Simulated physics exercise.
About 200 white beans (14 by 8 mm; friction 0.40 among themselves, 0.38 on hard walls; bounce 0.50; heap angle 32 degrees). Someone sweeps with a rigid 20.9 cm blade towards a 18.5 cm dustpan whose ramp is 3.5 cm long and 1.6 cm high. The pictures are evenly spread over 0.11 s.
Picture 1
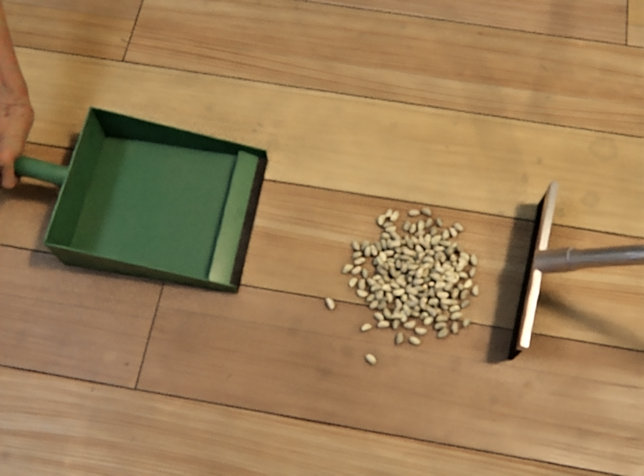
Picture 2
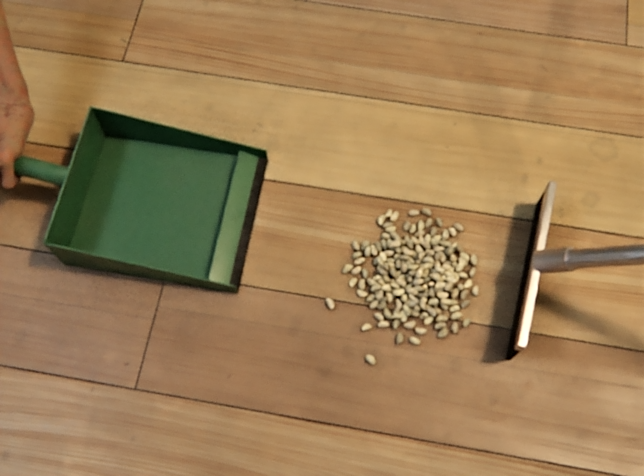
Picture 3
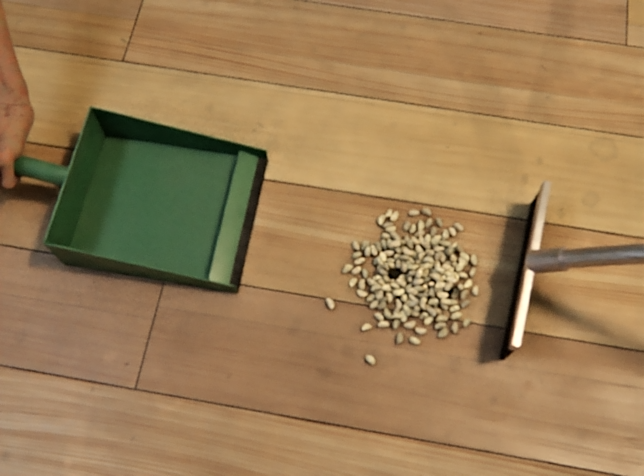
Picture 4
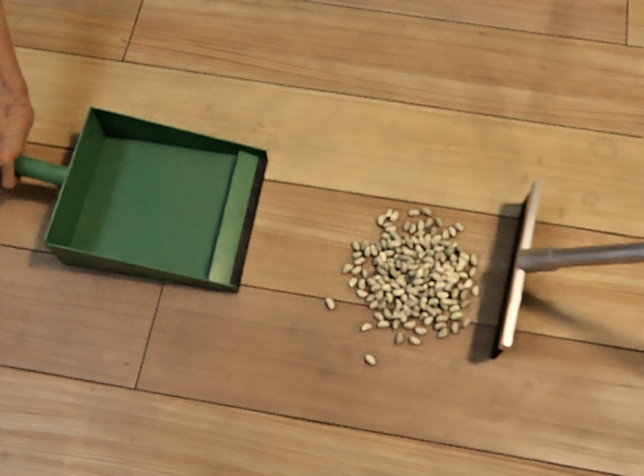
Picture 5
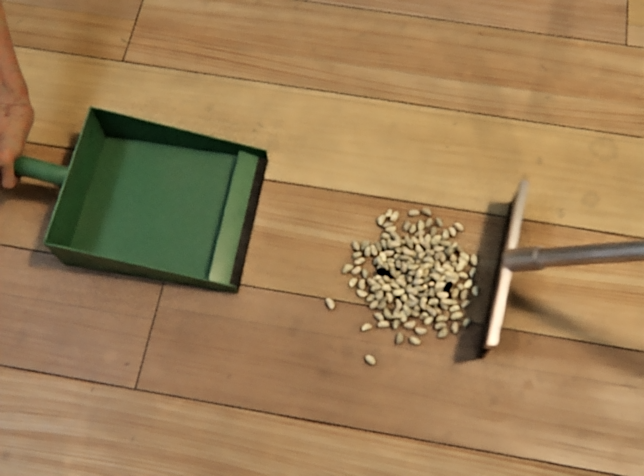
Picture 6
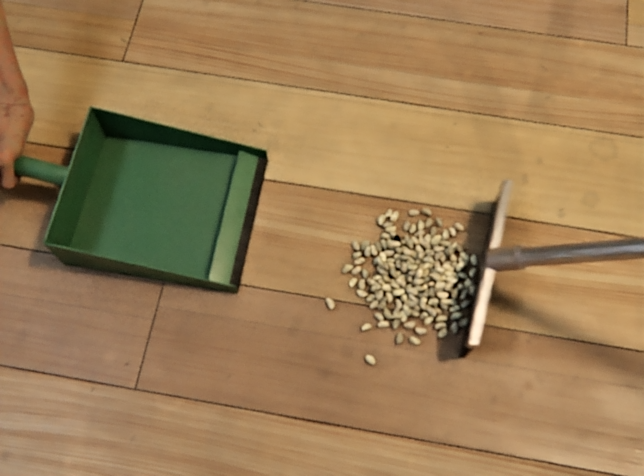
At the start, a hand at the left holds a green dustpan on a wooden floor, with a loose heap of white beans between it and a flat blade on a handle. The blade slides a short way left until it meets the heap's right edge, while the pan and nearly all the beans stay still.
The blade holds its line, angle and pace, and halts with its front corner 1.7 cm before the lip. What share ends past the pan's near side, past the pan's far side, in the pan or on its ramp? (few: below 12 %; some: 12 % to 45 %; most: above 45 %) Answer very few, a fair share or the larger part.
Past the pan's near side: A fair share; past the pan's far side: Very few; in the pan or on its ramp: A fair share.
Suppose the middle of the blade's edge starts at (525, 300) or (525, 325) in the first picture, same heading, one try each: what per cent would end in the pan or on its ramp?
Some 30 and 20 per cent.
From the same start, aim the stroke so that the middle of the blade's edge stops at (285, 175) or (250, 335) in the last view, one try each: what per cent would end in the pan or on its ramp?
Some 35 and 15 per cent.
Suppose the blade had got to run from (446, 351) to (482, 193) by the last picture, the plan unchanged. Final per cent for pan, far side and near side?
Pan 35, far 5, near 35.
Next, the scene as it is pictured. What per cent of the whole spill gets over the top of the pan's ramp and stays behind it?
About 10 per cent.
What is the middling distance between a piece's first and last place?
About 24 cm.
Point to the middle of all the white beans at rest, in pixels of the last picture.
Around (238, 252).
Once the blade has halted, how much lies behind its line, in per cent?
About 5 per cent.
Then, 0.15 s after the last picture, middle of the blade 15 cm from the lip; 0 % over the lip, far side 0 %, near side 20 %.
Then, 0.25 s after the last picture, middle of the blade 6 cm from the lip; 0 % over the lip, far side 5 %, near side 25 %.
Then, 0.48 s after the last picture, middle of the blade 3 cm from the lip; 35 % over the lip, far side 5 %, near side 25 %.
In the end, near side 25 %, far side 5 %, pan 35 %, in front of the lip or behind the blade 35 %.
